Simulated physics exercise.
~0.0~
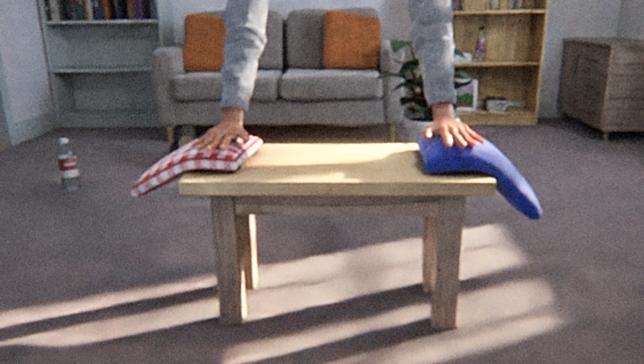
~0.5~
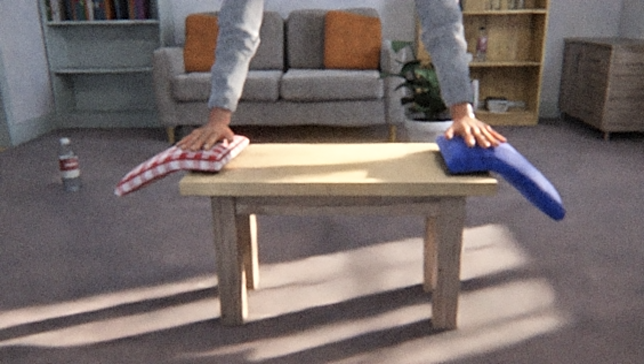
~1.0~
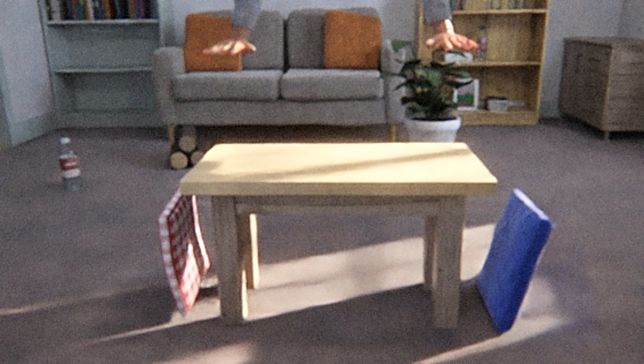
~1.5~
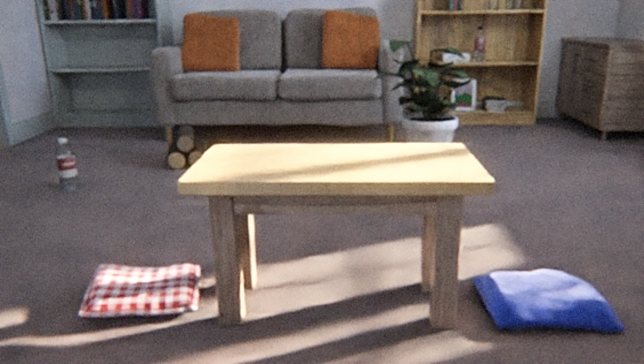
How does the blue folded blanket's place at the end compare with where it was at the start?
At the start the blue folded blanket was on the right end of the table, hanging partly over the edge under a hand. By the end it was lying on the floor to the right of the table.
